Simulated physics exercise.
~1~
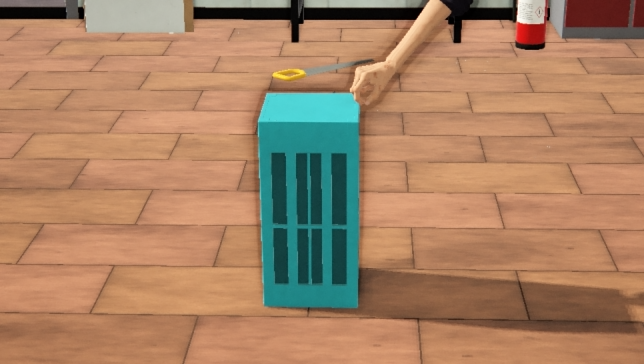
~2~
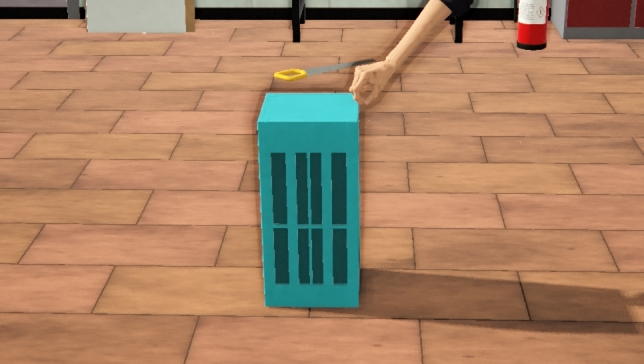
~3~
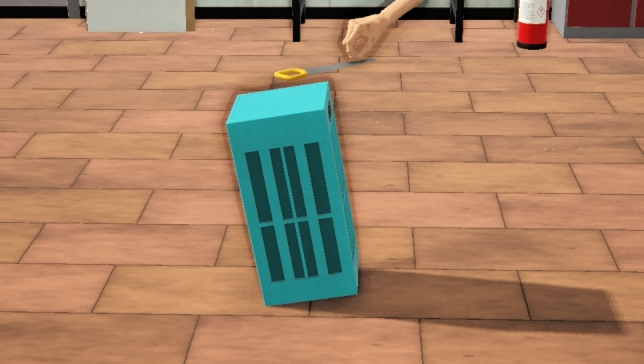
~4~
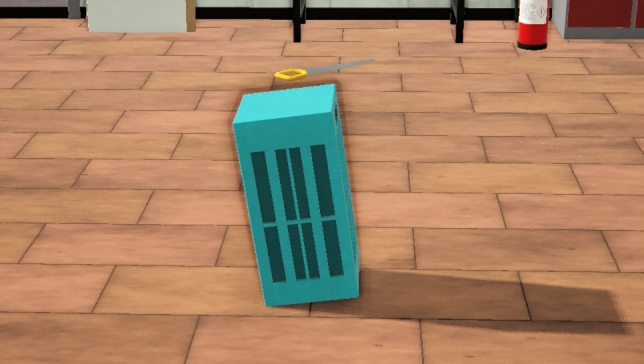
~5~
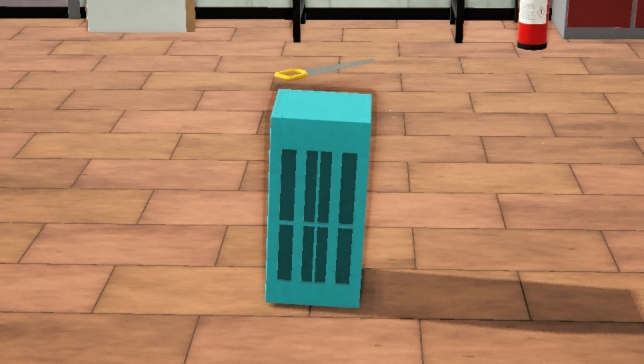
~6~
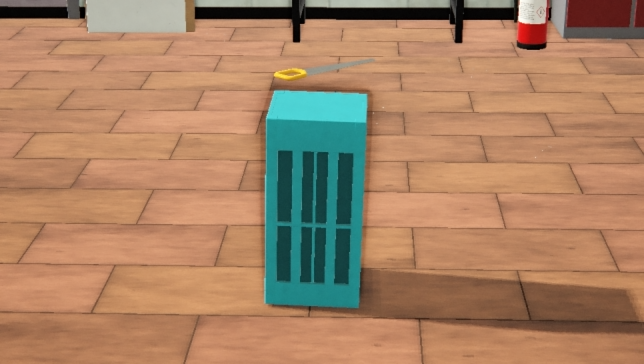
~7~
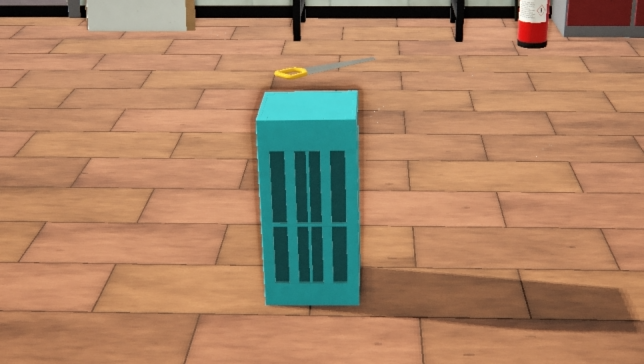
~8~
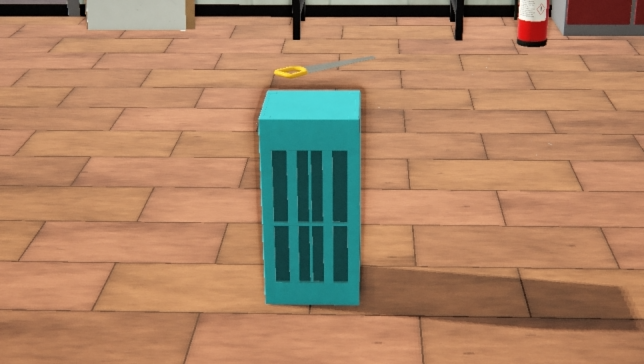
The clip shows a tall turquoise crate on a tiled floor, with a yellow-handled saw lying behind it, as a hand shoves its top and withdraws. The crate tips left, rocks back slightly past upright to the right, then settles standing on its base.
